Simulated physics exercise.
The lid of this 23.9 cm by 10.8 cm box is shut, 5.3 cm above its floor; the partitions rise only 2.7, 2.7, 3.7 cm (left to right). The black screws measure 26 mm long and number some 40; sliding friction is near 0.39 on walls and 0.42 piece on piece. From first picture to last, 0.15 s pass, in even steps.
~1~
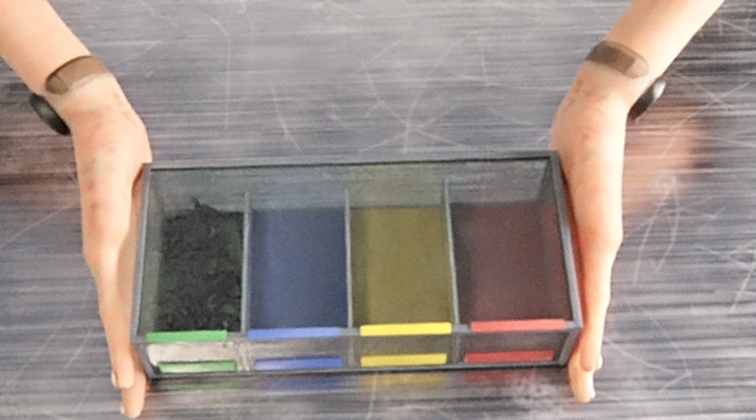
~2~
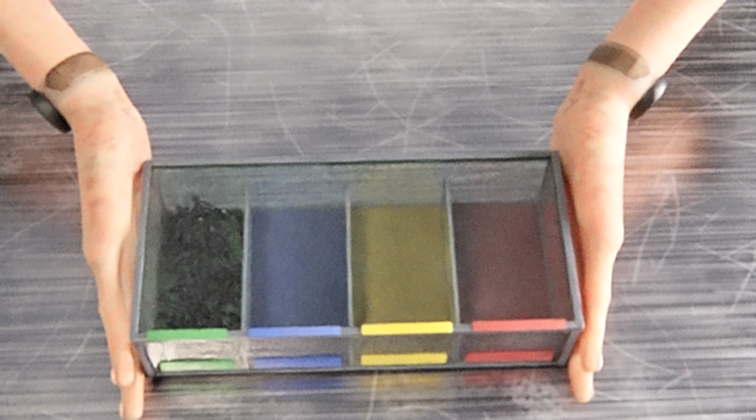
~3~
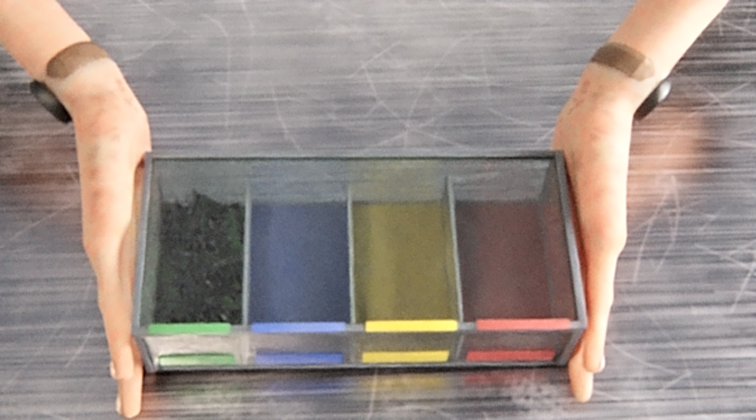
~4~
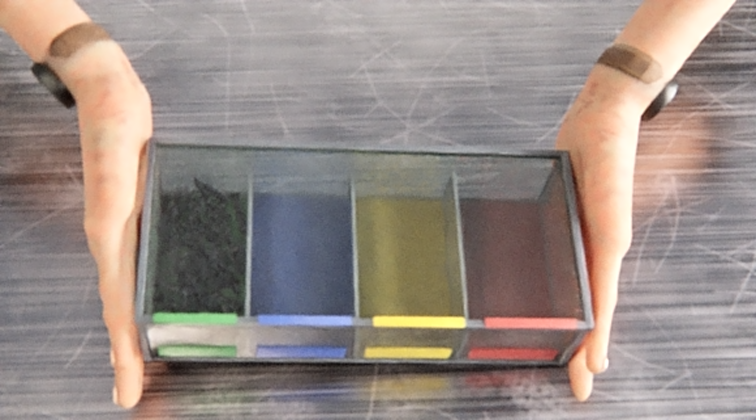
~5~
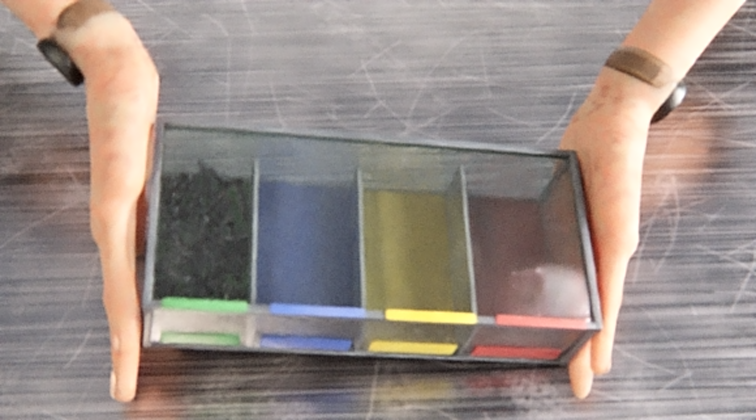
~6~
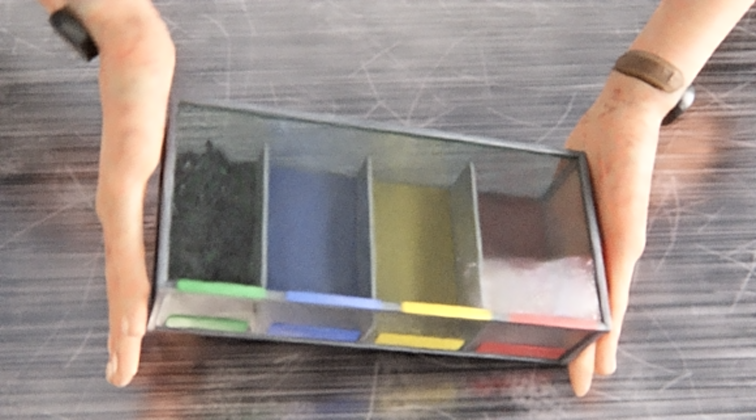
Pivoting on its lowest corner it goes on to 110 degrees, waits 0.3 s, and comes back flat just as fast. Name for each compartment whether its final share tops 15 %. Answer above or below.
Red compartment: Above; blue compartment: Below; green compartment: Below; yellow compartment: Below.
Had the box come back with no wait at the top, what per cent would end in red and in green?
Red 85, green 0.
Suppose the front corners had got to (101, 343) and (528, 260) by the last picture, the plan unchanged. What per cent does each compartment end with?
Red 0, blue 0, green 100, yellow 0.
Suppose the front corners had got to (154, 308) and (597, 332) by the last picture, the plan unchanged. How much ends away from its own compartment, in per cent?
It would be near 100 per cent.
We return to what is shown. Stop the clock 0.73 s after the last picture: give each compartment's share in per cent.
Red 55, blue 0, green 0, yellow 45.
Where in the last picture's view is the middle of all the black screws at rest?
At about (531, 290).
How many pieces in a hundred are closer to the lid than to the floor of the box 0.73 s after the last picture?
Some 100 per cent.
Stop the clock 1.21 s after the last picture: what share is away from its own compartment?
About 100 per cent.
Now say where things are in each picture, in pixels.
In the first frame, box tilt 0 degrees, front corners at (137, 337) and (573, 323); green 100 %.
In the second frame, box tilt 1 degrees, front corners at (138, 335) and (575, 323).
In the third frame, box tilt 3 degrees, front corners at (139, 329) and (578, 323).
In the fourth frame, box tilt 6 degrees, front corners at (143, 317) and (585, 323), lowest corner right front.
In the fifth frame, box tilt 11 degrees, front corners at (151, 302) and (593, 324), lowest corner right front.
In the sixth frame, box tilt 17 degrees, front corners at (165, 283) and (603, 325), lowest corner right front; green 100 %.
Then, 0.73 s after the last picture, tilt 110 degrees; red 55 %, yellow 45 %.
Then, 1.21 s after the last picture, tilt 62 degrees; red 100 %.
Then, 1.76 s after the last picture, tilt 0 degrees; red 100 %.
In the end, red 100 %, blue 0 %, green 0 %, yellow 0 %.
